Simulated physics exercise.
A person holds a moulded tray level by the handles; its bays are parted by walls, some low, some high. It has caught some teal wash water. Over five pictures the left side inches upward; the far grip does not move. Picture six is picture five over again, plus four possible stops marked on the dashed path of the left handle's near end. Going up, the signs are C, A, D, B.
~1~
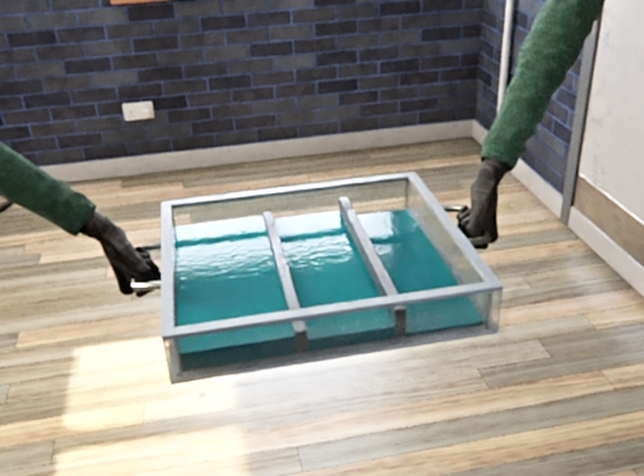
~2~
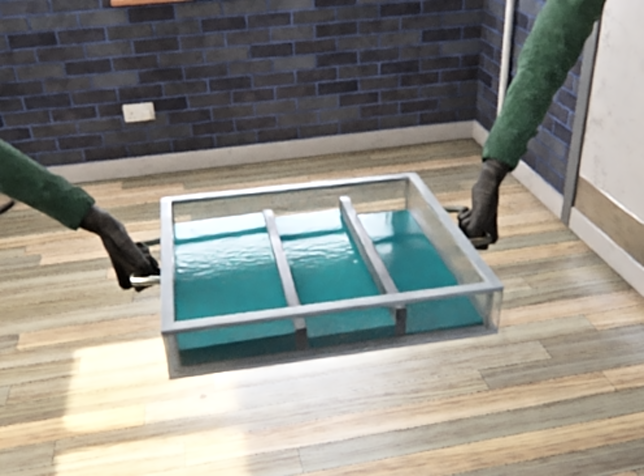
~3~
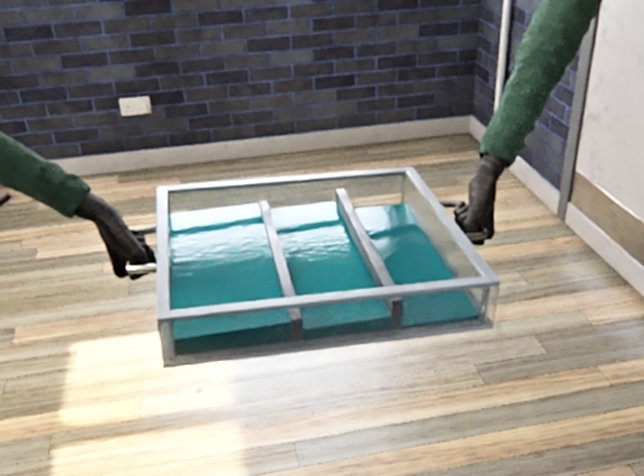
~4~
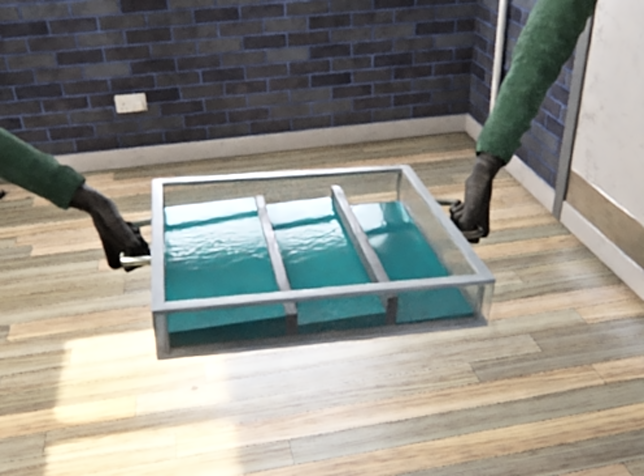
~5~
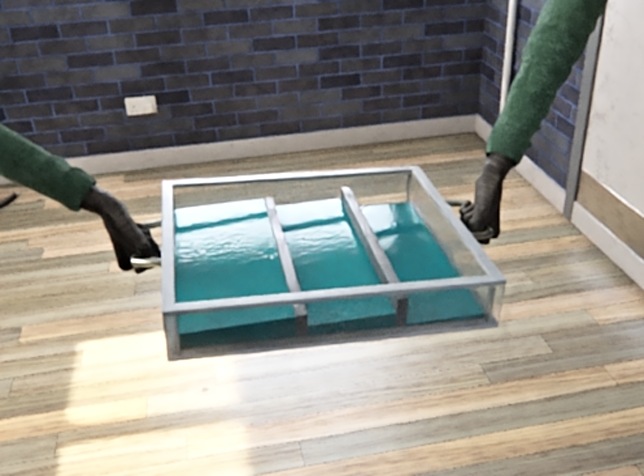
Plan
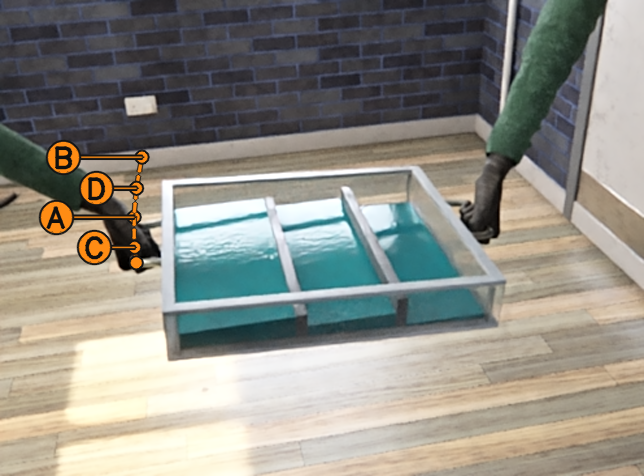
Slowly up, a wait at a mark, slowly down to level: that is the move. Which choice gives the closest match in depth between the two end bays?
Use stop D.
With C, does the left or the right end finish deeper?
The left end bay.
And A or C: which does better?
Here it is stop A.
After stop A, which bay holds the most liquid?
The middle bay.
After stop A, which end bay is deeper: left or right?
The left one.
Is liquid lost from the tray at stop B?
No, all stays in.
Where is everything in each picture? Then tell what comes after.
In the first frame, the tray is level; deepest in the left bay, at (230, 274), shallowest in the right; left handle at (137, 268).
In the second frame, tipped about 1° down to the right; no wall is crossed; left handle at (137, 262).
In the third frame, tipped about 2° down to the right; no wall is crossed; left handle at (132, 250).
In the fourth frame, tipped about 3° down to the right; no wall is crossed; left handle at (127, 242).
In the fifth frame, tipped about 3° down to the right; deepest in the left bay, at (230, 256), shallowest in the right; left handle at (137, 244).
In orange, A at (134, 217); B at (141, 157); C at (134, 247); D at (136, 188).
With A, the left end bay stands much deeper than the other; nothing spills.
With B, the right end bay stands much deeper than the other; nothing spills.
With C, the left end bay stands much deeper than the other; nothing spills.
With D, the two end bays stand about equally deep; nothing spills.
